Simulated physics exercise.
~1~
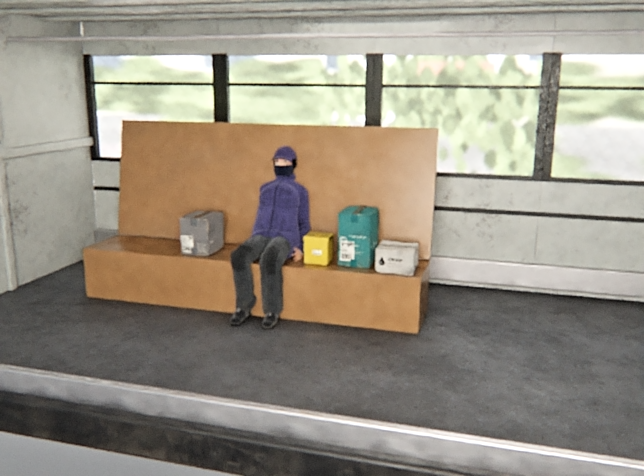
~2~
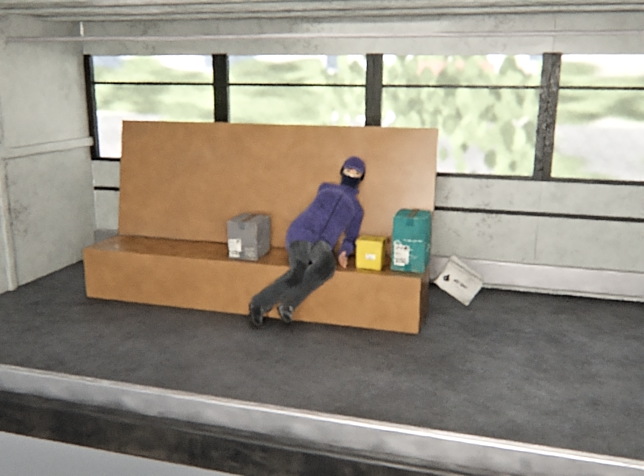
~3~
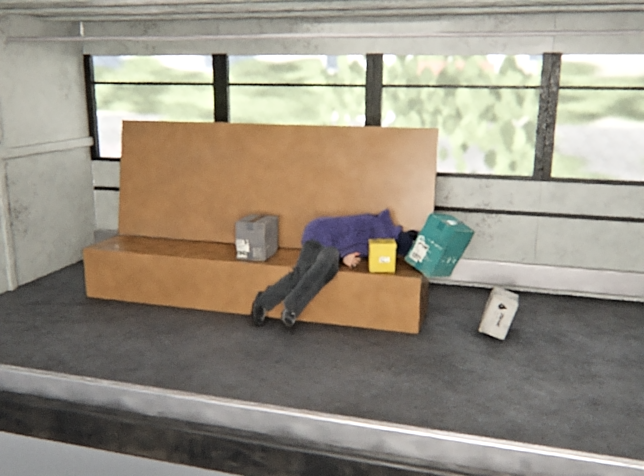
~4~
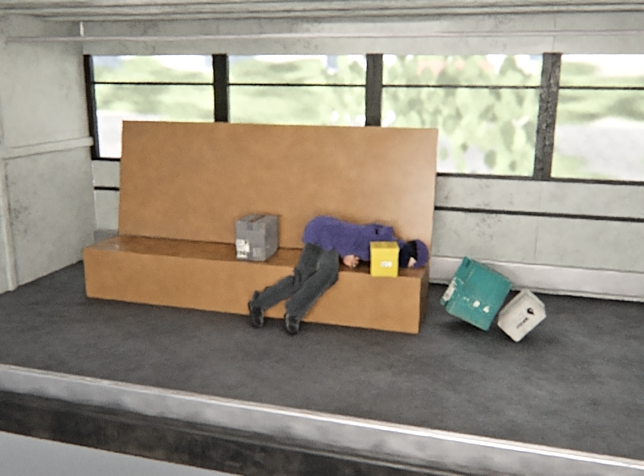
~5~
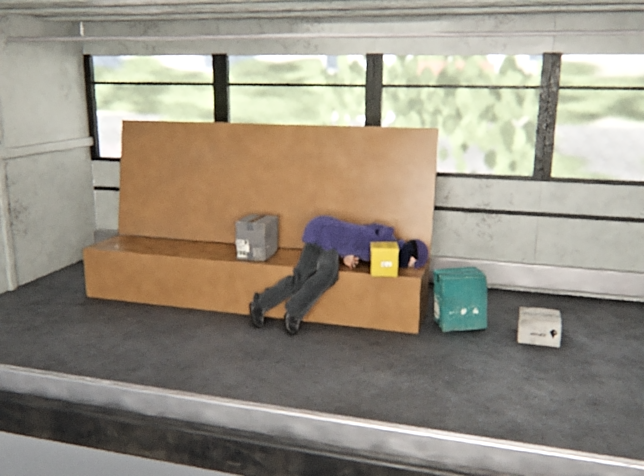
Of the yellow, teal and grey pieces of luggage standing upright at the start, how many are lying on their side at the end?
None of them are. The yellow and grey pieces stay upright on the bench, and the teal one drops off but ends upright on the floor.
Commuter toppling right along a bench as white, then teal luggage tumbles off the end, yellow and grey pieces staying on.
